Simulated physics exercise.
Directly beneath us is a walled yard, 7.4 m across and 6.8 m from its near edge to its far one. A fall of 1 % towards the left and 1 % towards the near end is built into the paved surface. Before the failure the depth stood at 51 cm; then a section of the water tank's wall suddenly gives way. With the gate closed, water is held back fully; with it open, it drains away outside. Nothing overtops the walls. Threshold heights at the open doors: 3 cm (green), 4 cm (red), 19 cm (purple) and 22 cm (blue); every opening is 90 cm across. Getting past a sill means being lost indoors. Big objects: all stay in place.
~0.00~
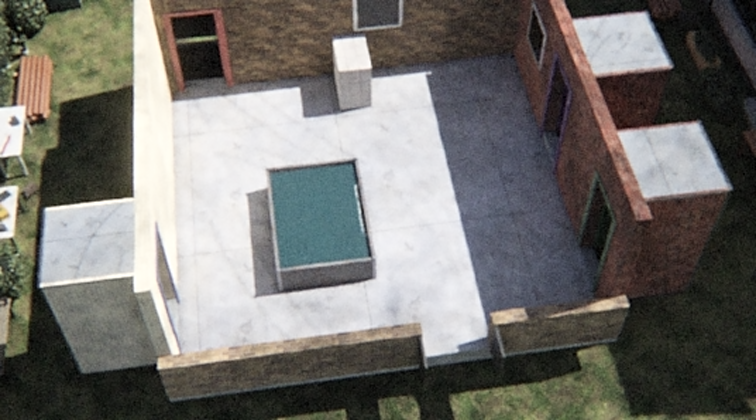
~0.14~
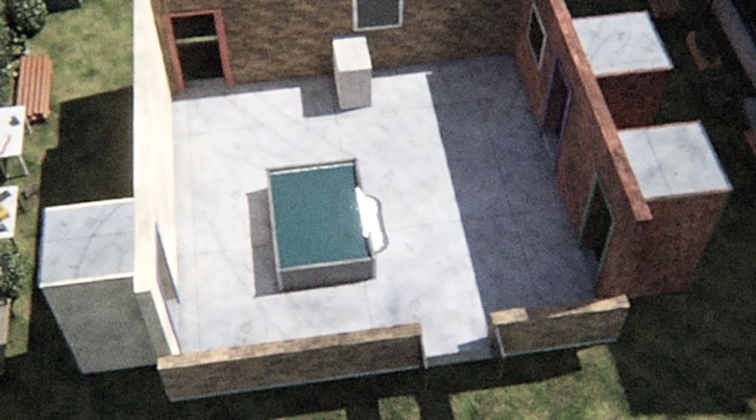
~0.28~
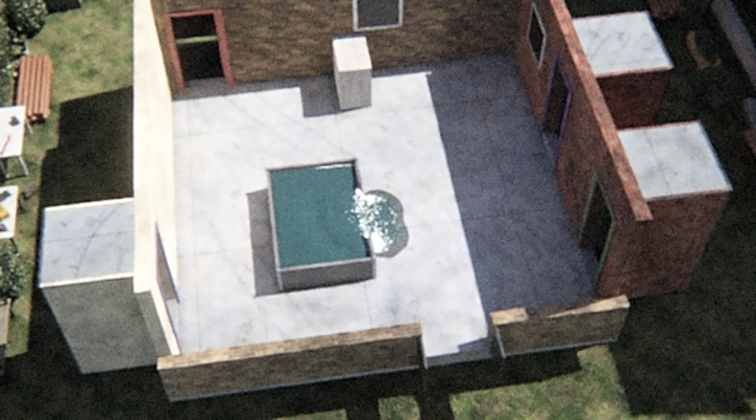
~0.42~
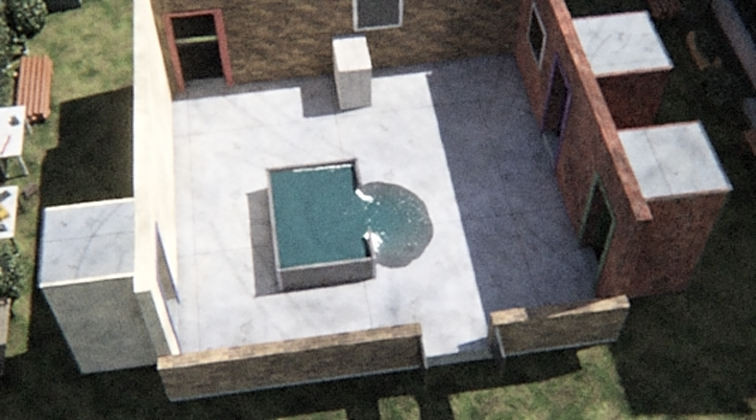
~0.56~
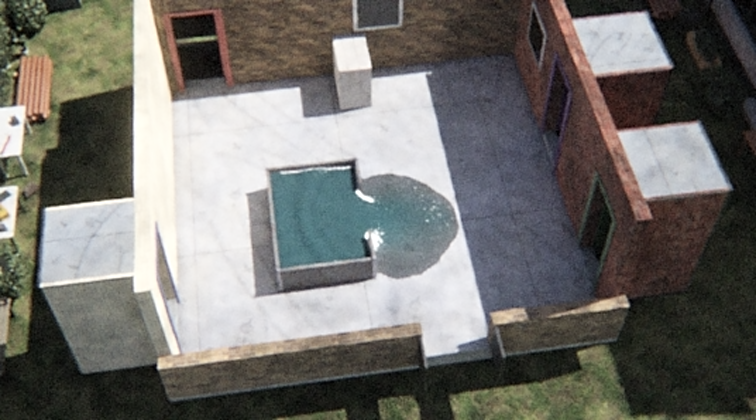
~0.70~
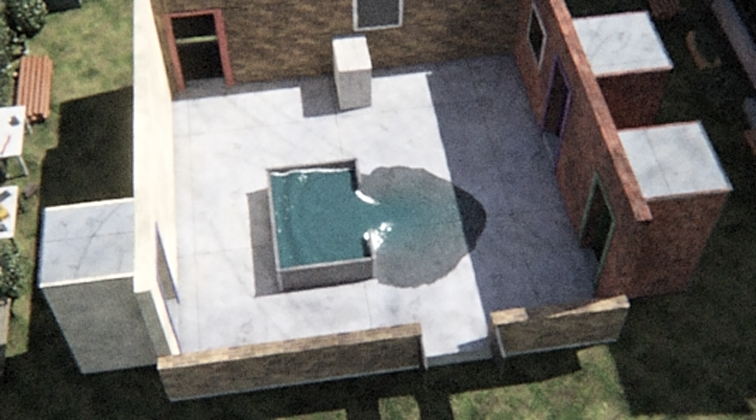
A walled yard with a square water tank releasing water through its right side, the puddle spreading rightward across the pale paving.
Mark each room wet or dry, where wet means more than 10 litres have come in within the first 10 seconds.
Green door - wet, red door - dry, purple door - dry, blue door - dry.
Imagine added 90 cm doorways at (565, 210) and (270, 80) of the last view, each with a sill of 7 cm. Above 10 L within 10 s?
Order as listed: Surpassed and respected.
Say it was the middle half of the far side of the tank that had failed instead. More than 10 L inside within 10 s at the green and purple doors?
Lab note: Vs limit, green door inside limit; purple door inside limit.
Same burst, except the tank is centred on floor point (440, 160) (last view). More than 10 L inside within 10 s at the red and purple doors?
For the red door, the amount is acceptable; for the purple door, the amount is too high.
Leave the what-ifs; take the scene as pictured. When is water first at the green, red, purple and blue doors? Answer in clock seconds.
Arrival: Green 1.8 s, red not within the 10 s, purple 1.8 s, blue 9.0 s.
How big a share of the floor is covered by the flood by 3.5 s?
I'd say around 40 %.
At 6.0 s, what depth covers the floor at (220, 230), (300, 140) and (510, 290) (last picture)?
Spot one 0 cm, spot two 0 cm, spot three 7 cm.
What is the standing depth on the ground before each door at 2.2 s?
Centimetres: Green 9 / red 0 / purple 17 / blue 0.
After 1.4 s water covers 20 % of the floor and is deepest (30 cm) near (369, 224); green door not reached, red door not reached, purple door not reached, blue door not reached.
After 2.2 s water covers 35 % of the floor and is deepest (23 cm) near (369, 224); green door 9 cm at the sill, 9 L in, red door not reached, purple door 17 cm at the sill, 0 L in, blue door not reached.
After 3.5 s water covers 40 % of the floor and is deepest (20 cm) near (604, 319); green door 11 cm at the sill, 55 L in, red door not reached, purple door 12 cm at the sill, 0 L in, blue door not reached.
After 6.0 s water covers 50 % of the floor and is deepest (12 cm) near (584, 322); green door 8 cm at the sill, 112 L in, red door not reached, purple door 7 cm at the sill, 0 L in, blue door not reached.
After 10.0 s water covers 70 % of the floor and is deepest (8 cm) near (181, 378); green door 6 cm at the sill, 146 L in, red door not reached, purple door 3 cm at the sill, 0 L in, blue door 6 cm at the sill, 0 L in.
